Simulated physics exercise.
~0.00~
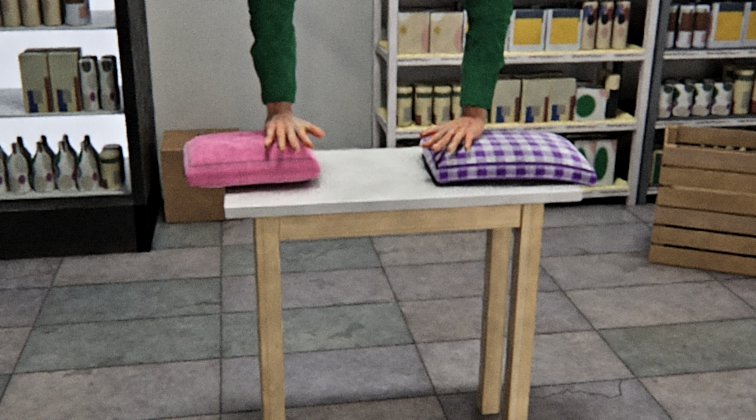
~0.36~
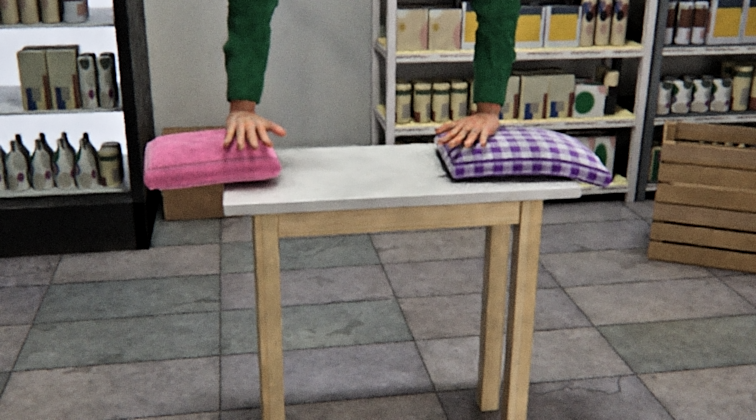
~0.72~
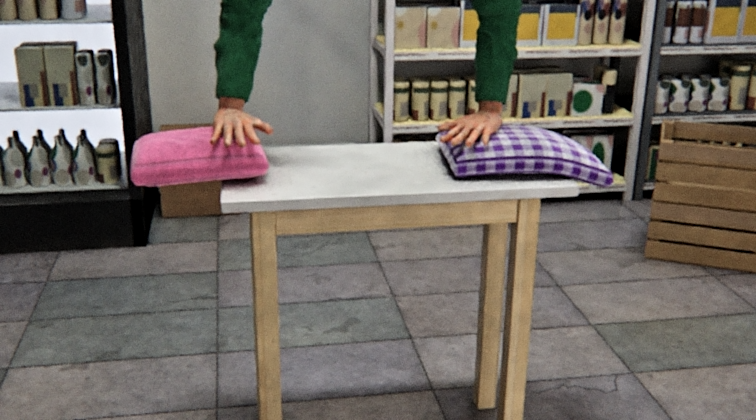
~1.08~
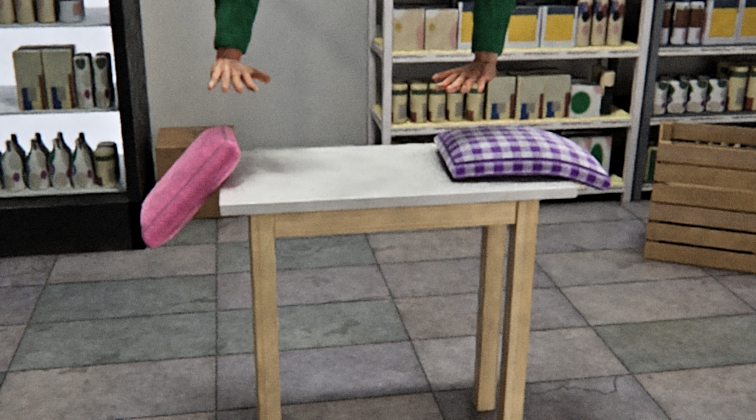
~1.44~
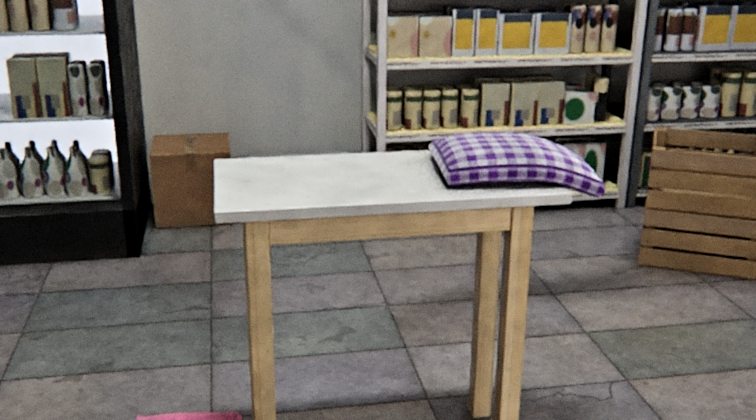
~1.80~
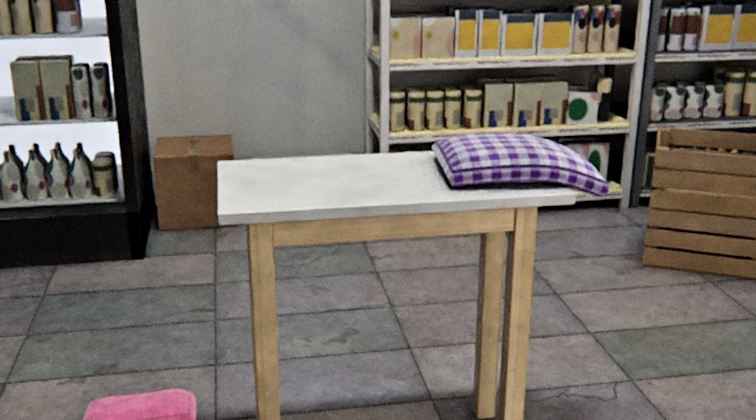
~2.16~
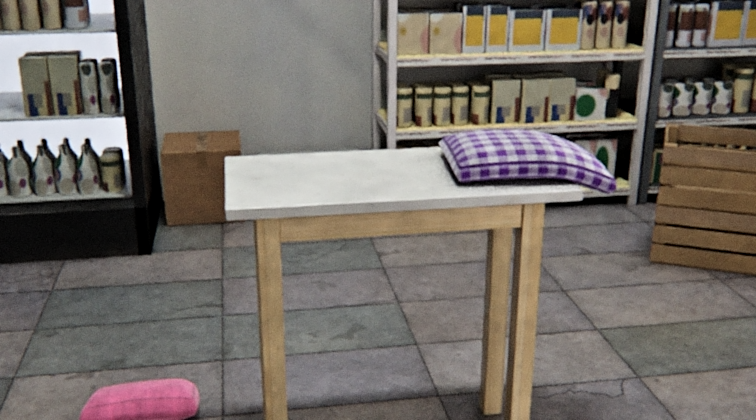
The video shows two hands pushing a pink soft bag and a purple checked cushion-like item outward over opposite ends of a small table. The hands lift away, and the pink bag tips off the left end onto the floor while the purple item stays resting on the right.
